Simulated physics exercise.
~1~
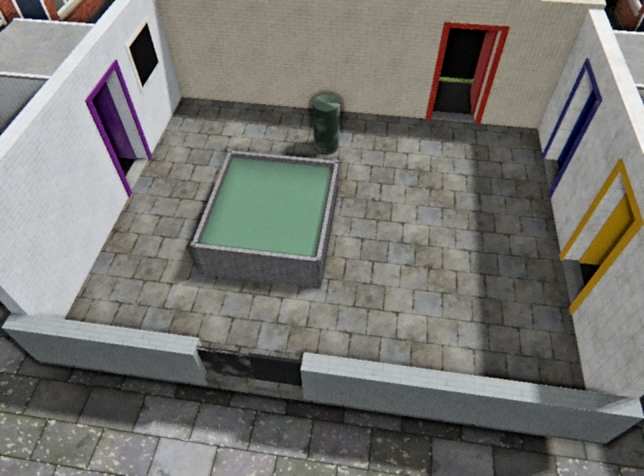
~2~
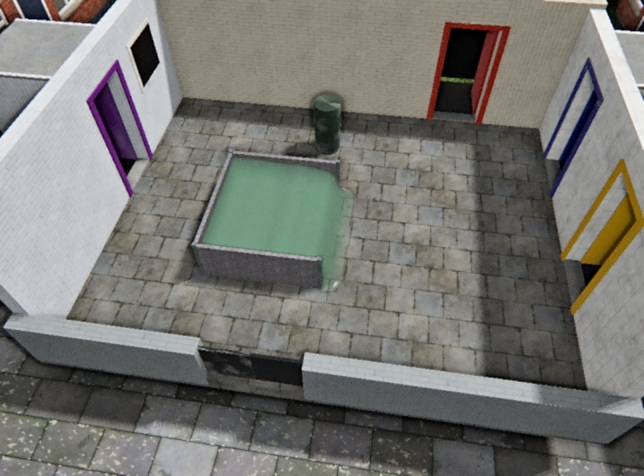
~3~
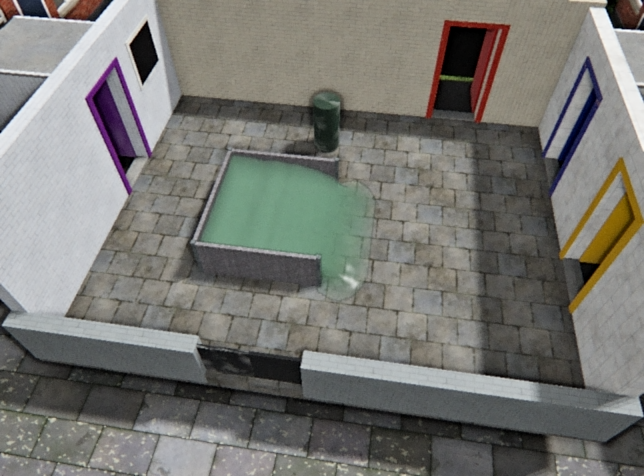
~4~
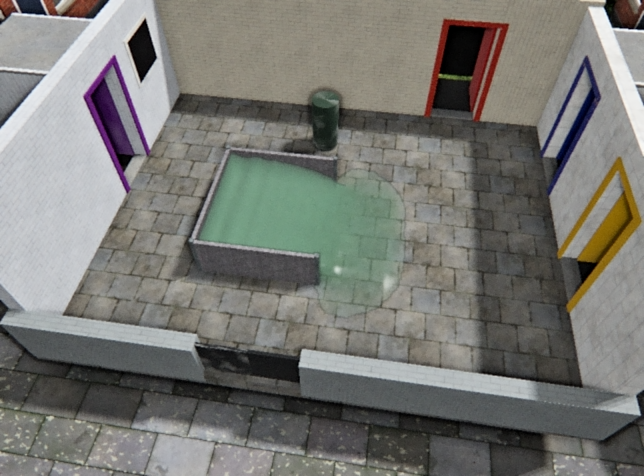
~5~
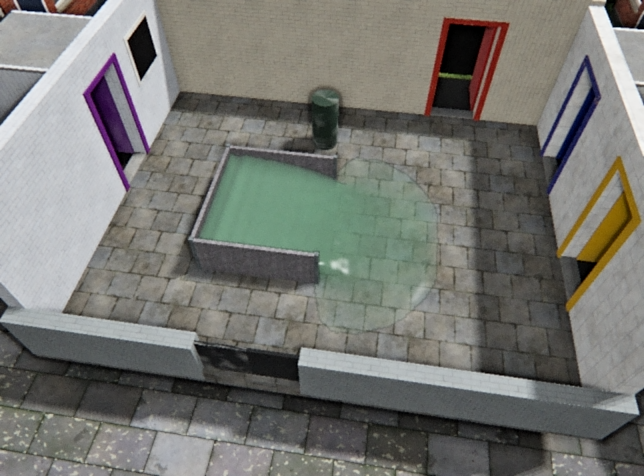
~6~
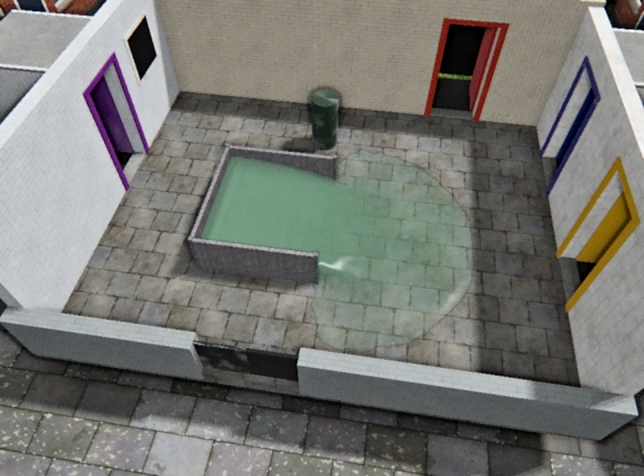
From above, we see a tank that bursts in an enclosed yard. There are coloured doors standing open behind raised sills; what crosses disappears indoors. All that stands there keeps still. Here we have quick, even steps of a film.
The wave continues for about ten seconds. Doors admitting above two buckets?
At the end, I expect the purple door to let through an acceptable amount. I expect the blue door to let through too much. I expect the yellow door to let through too much. I expect the red door to let through too much.
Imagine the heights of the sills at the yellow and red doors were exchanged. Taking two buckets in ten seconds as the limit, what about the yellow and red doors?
Then: The yellow door goes over, the red door is under.
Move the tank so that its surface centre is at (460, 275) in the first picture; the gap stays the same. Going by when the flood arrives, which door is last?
Answer: The one in purple.
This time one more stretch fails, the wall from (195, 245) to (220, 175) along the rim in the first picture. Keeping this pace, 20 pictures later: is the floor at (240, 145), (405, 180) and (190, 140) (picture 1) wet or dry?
In turn: Inundated, then untouched, then inundated.
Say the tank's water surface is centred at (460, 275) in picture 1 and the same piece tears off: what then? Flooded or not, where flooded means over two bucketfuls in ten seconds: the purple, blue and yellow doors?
Purple door falls short; blue door falls short; yellow door exceeds the limit.
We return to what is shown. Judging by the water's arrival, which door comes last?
Looks like the purple one.
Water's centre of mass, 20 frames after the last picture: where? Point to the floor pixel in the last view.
Near (443, 249).
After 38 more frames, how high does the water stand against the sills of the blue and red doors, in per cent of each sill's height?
In order: Roughly 200 and 160 in a hundred.
A moment on, water covers 40 % of the floor; the purple door not reached, the blue door not reached, the yellow door under two buckets in, the red door not reached.
Next, water covers 50 % of the floor; the purple door not reached, the blue door under two buckets in, the yellow door far over two buckets in, the red door wet at the sill, nothing in.
Then, water covers 50 % of the floor; the purple door not reached, the blue door over two buckets in, the yellow door far over two buckets in, the red door under two buckets in.
Later, water covers 65 % of the floor; the purple door not reached, the blue door far over two buckets in, the yellow door far over two buckets in, the red door over two buckets in.
In the end, water covers 90 % of the floor; the purple door wet at the sill, nothing in, the blue door far over two buckets in, the yellow door far over two buckets in, the red door over two buckets in.
